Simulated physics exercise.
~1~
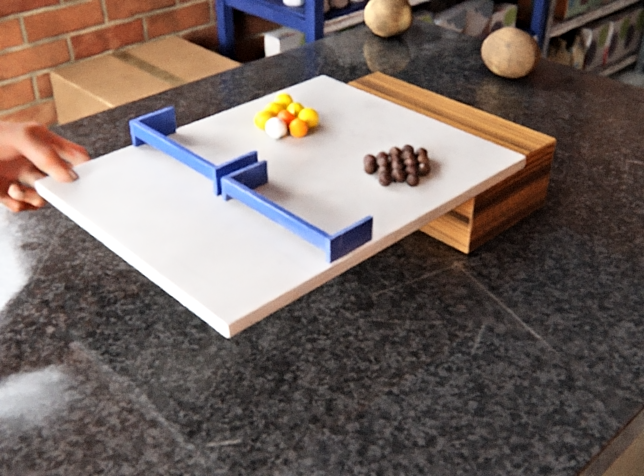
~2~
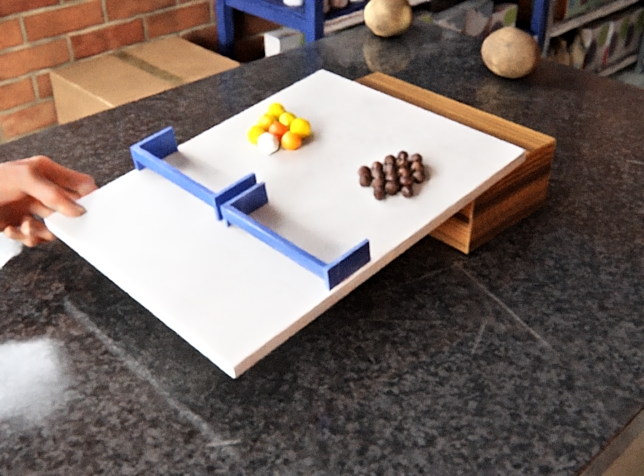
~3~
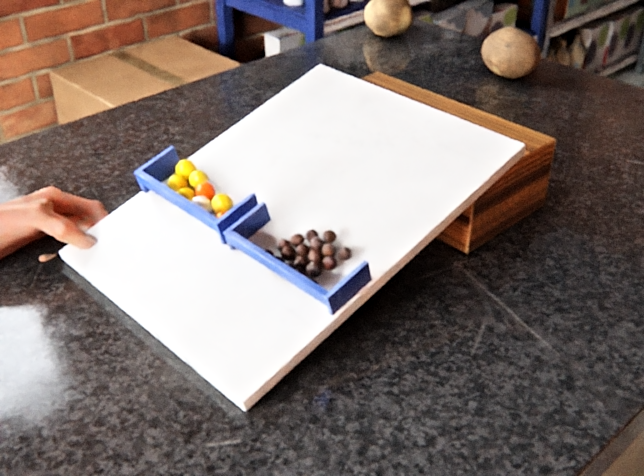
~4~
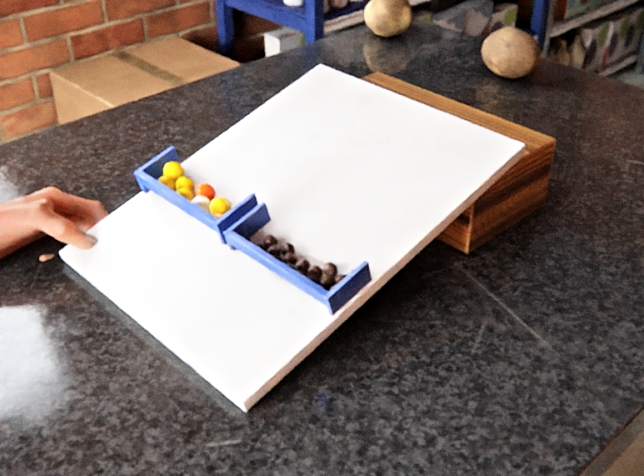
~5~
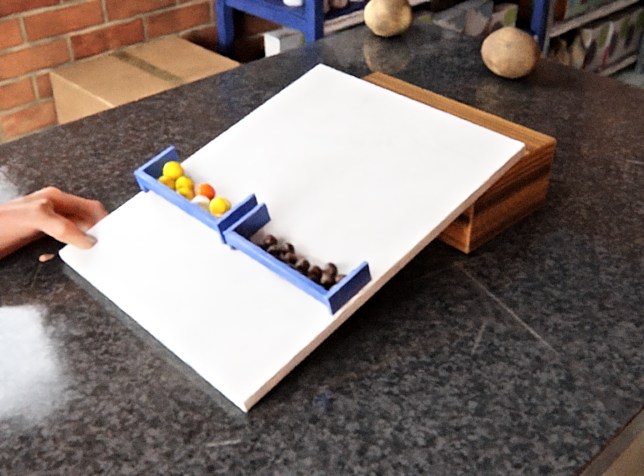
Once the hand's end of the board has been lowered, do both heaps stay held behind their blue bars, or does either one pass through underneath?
Both heaps stay held behind their bars. Neither the yellow and orange balls nor the dark brown ones can fit through the gap underneath.
